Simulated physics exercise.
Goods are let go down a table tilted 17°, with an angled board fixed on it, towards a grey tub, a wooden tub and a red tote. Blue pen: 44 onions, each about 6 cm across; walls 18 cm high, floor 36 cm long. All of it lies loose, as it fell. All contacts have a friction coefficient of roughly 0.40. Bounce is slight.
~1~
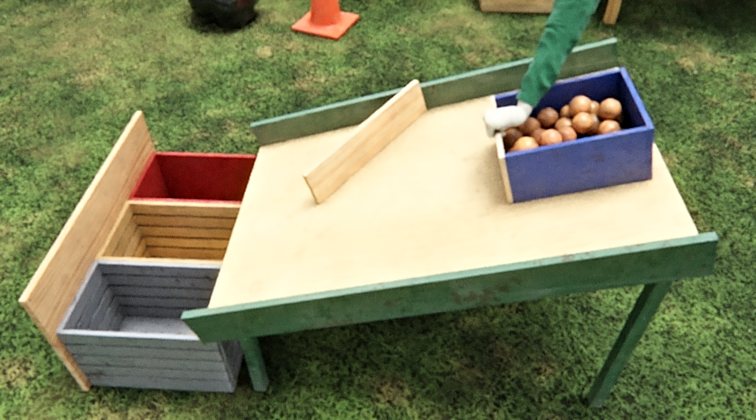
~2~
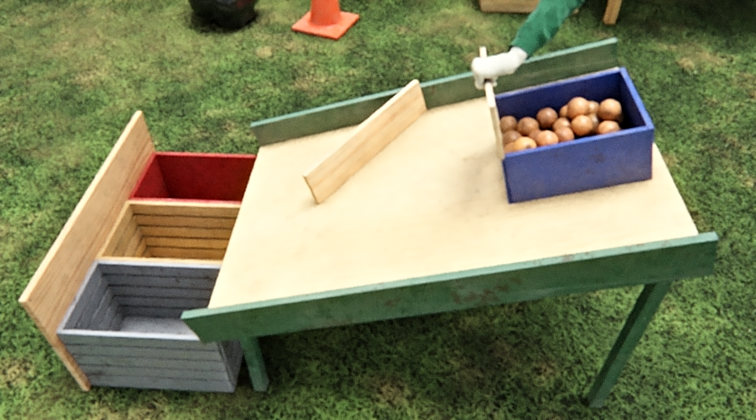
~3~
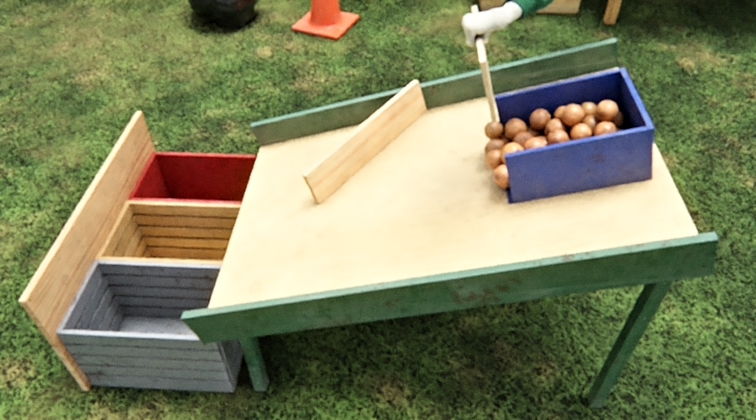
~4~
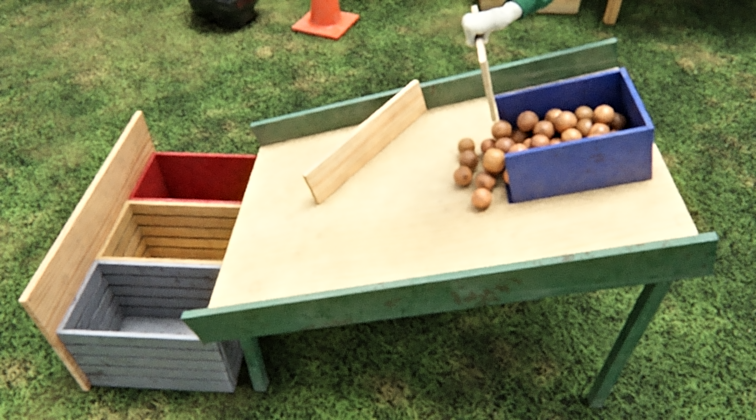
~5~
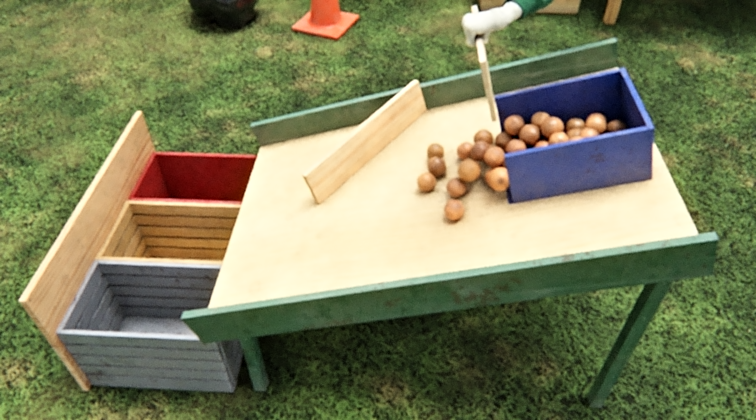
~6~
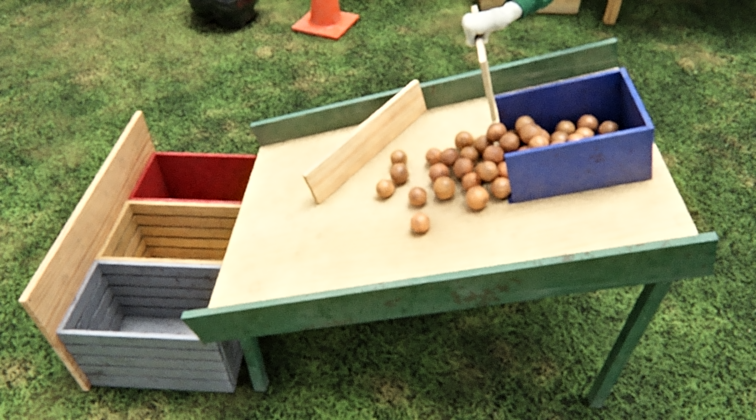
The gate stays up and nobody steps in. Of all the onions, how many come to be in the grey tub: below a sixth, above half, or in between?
The share in the grey tub is more than half.
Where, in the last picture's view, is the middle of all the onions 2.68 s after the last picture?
At about (152, 339).
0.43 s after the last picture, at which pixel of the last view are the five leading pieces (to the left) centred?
Near (270, 242).
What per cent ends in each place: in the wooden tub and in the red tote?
Roughly 10 and 0 per cent.
Then, 0.43 s after the last picture, 5 still in the blue pen and 39 on the slope.
Then, 0.96 s after the last picture, 12 in the grey tub, 29 on the slope and 3 in the air.
Then, 1.72 s after the last picture, 32 in the grey tub, 2 in the wooden tub, 8 on the slope and 2 in the air.
When it is over (2.68 s after the last picture), 39 in the grey tub and 5 in the wooden tub. Asked share, 39 of 44, 89 per cent.
